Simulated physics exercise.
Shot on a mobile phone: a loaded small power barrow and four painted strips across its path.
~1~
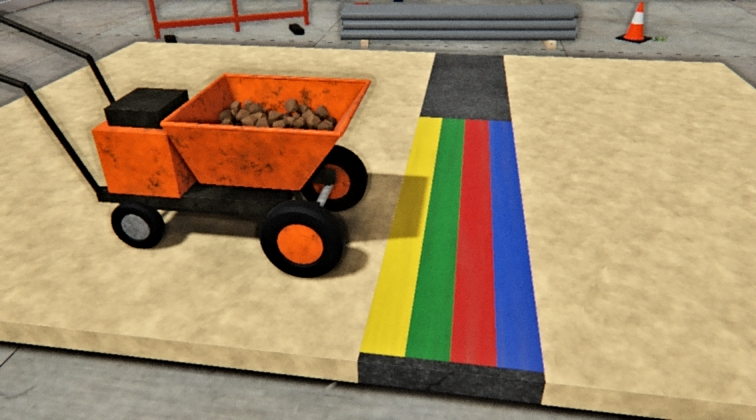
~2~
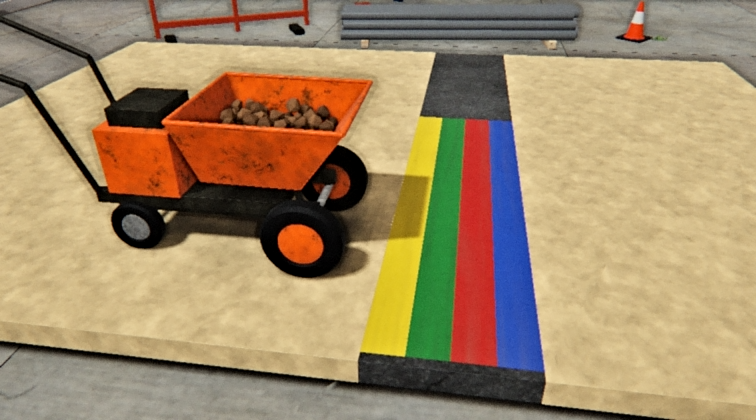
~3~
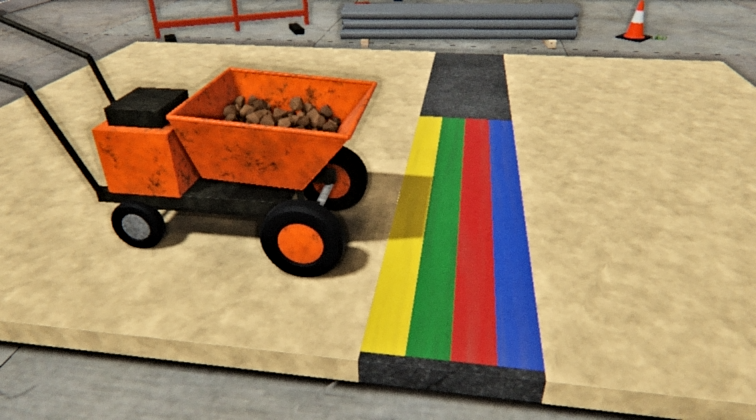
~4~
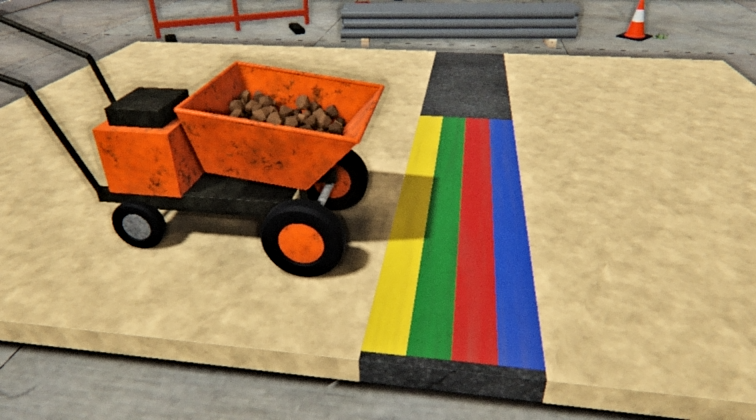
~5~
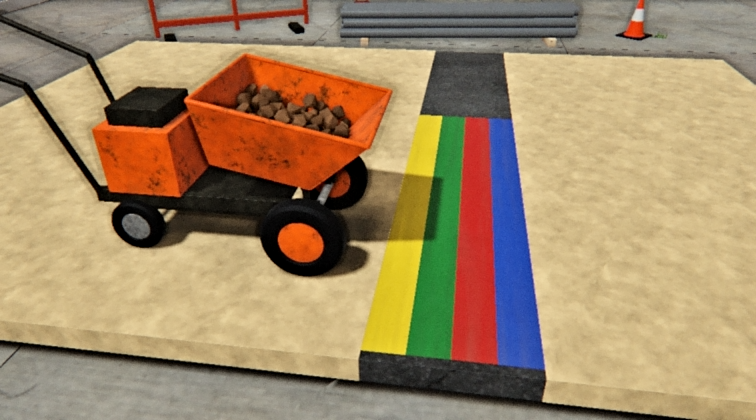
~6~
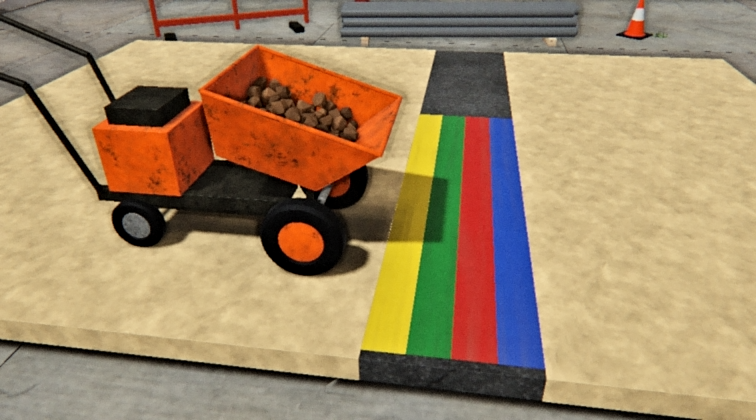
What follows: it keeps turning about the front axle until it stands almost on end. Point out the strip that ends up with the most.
The red one ends up with the most.
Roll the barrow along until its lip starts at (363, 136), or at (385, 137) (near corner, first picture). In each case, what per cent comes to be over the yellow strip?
Roughly 0 percent first, then roughly 0 percent.
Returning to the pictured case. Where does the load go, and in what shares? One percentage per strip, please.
Per strip, roughly: Yellow 0, green 15, red 35, blue 15.
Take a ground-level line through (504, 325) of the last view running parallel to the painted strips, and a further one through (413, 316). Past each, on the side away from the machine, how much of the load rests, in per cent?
Respectively 20 and 70 %.
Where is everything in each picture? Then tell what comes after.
The first frame shows lip of the skip (341, 135), level; top of the load (249, 124), clay clods; yellow strip (391, 311); green strip (432, 315); red strip (474, 320); blue strip (517, 324).
The second frame shows lip of the skip (343, 135), level; top of the load (251, 123).
The third frame shows lip of the skip (348, 137), tipped barely; top of the load (254, 120).
The fourth frame shows lip of the skip (358, 141), tipped a little; top of the load (261, 117).
The fifth frame shows lip of the skip (368, 147), tipped a little; top of the load (266, 119).
The sixth frame shows lip of the skip (380, 155), tipped clearly; top of the load (254, 105); yellow strip (392, 309); green strip (433, 313); red strip (475, 317); blue strip (518, 321).
Just after the last frame, skip tipped steeply; every one in the skip.
A moment on, skip tipped right over; the larger part in the skip; about a tenth over the green strip; about a tenth over the red strip.
Further on, skip tipped right over; roughly a quarter in the skip; just a few over the yellow strip; roughly a quarter over the green strip; roughly a third over the red strip; about a tenth over the blue strip; about a tenth off the paint.
When it is over, skip tipped right over; roughly a quarter in the skip; just a few over the yellow strip; roughly a quarter over the green strip; roughly a third over the red strip; about a tenth over the blue strip; about a tenth off the paint.
